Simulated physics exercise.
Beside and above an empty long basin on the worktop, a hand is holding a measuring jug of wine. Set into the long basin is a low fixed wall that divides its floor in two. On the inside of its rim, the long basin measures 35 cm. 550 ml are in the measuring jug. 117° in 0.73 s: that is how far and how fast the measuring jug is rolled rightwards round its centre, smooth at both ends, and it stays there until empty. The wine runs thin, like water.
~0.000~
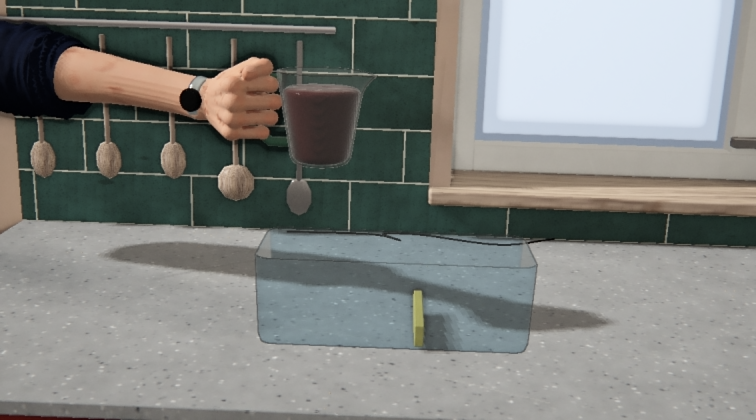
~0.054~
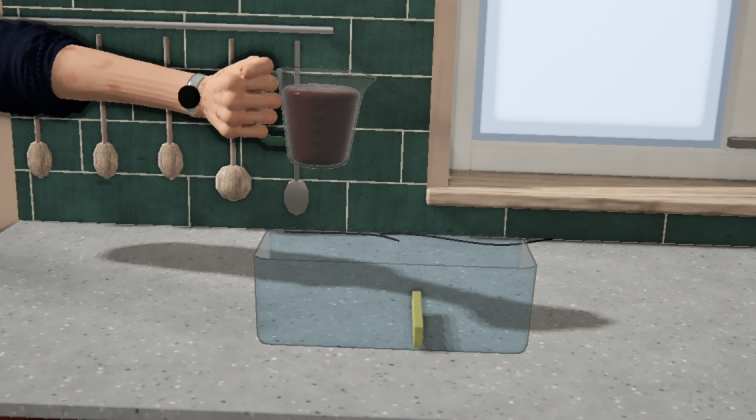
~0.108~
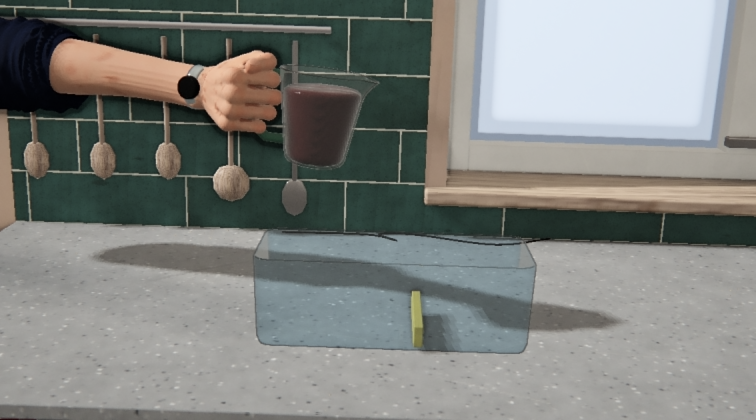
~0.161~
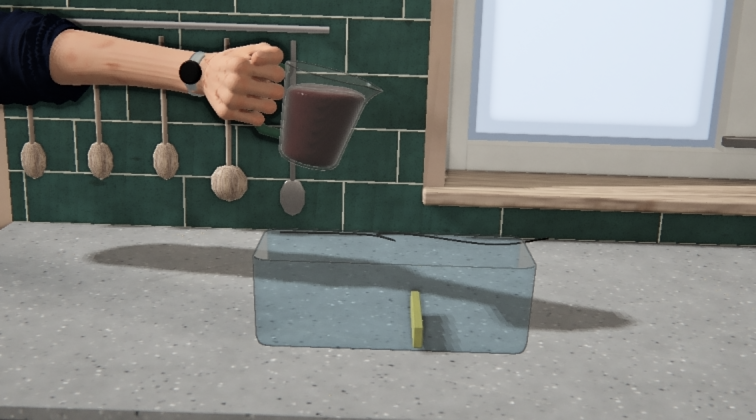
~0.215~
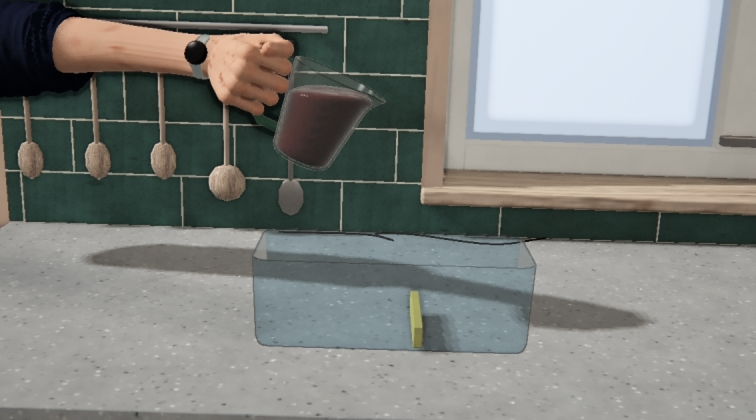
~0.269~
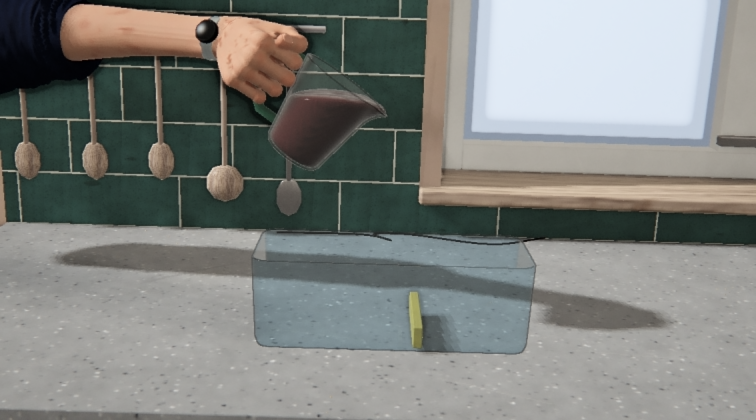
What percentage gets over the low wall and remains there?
38 %.
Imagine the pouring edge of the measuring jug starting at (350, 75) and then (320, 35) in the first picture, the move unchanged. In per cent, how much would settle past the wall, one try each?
Near 15 in a hundred on the first go and near 15 in a hundred on the second.
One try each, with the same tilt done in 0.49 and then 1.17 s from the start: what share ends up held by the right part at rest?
30 and 60 %.
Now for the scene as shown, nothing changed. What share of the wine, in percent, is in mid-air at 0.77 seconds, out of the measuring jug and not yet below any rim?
About 10 percent.
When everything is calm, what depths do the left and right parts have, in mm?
12 mm left, 12 mm right.
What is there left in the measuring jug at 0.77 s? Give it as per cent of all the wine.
About 2 per cent.
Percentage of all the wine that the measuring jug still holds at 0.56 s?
I'd put it near 42 percent.
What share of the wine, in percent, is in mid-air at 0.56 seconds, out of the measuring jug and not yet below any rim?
Near 34 per cent at that time.
Then, 0.56 s in, the tilt is 102° and 42 per cent is still to pour, 4 is left of the wall and 20 right of it.
Then, 0.77 s in, the tilt is 117° and 2 per cent is still to pour, 51 is left of the wall and 37 right of it.
Then, 0.99 s in, the tilt is 117° and 0 per cent is still to pour, 58 is left of the wall and 37 right of it.
Then, 1.23 s in, the tilt is 117° and 0 per cent is still to pour, 59 is left of the wall and 38 right of it.
Finally, 58 per cent lies left of the wall, 38 right of it and 4 outside.
